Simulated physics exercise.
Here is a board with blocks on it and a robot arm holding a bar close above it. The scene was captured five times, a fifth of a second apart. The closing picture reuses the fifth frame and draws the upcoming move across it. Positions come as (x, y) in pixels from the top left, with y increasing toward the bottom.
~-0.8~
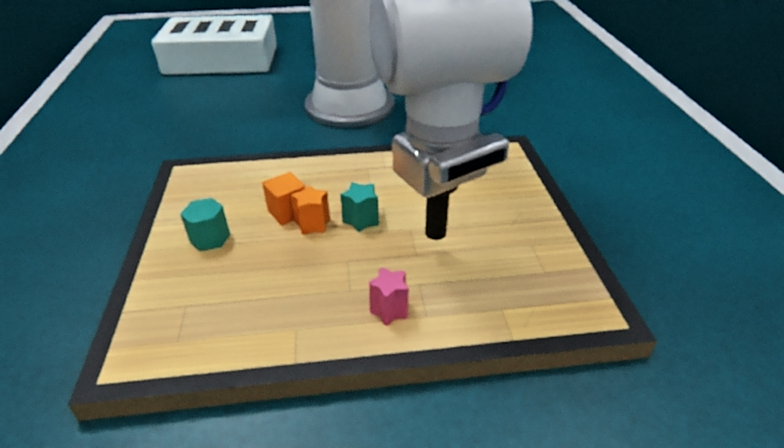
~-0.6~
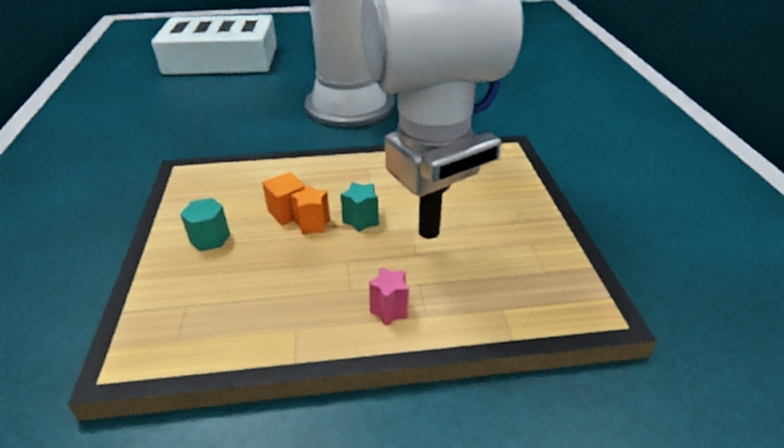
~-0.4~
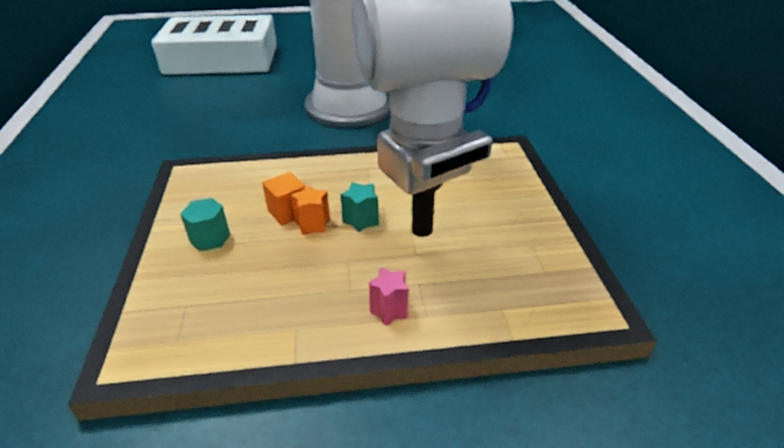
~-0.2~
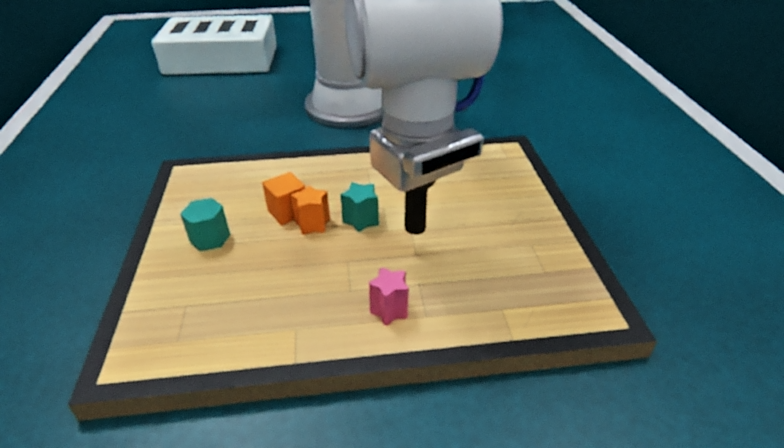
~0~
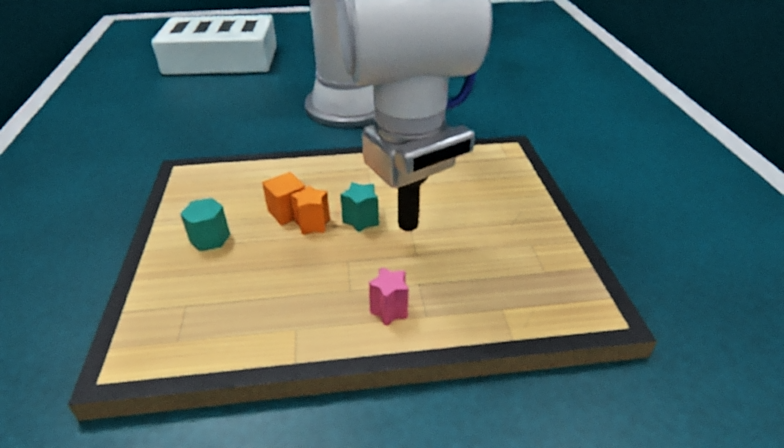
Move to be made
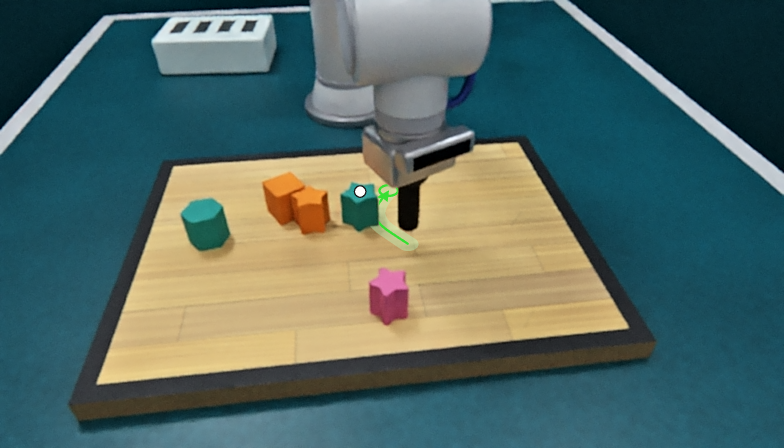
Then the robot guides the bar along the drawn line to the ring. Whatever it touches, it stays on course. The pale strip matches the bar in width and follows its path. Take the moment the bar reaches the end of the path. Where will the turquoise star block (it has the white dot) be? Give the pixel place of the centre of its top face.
Final place: (349, 184).
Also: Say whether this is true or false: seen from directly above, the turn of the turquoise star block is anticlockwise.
It is true.
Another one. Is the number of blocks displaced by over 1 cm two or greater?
No - that is not the case.
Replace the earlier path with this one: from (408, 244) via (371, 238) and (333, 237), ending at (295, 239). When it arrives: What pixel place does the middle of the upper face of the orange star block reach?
I think it will end close to (283, 195).
Drawn move, from (408, 244) via (384, 228) and (376, 208), ending at (389, 190); the dot is on the turquoise star block.
On the path given first. One third of the way, bar (383, 209); turquoise star block (357, 190).
Two thirds of the way, bar (376, 189); turquoise star block (349, 184), turned 55° anticlockwise.
At the end, bar (389, 173); orange star block still; turquoise star block (349, 184), turned 55° anticlockwise.
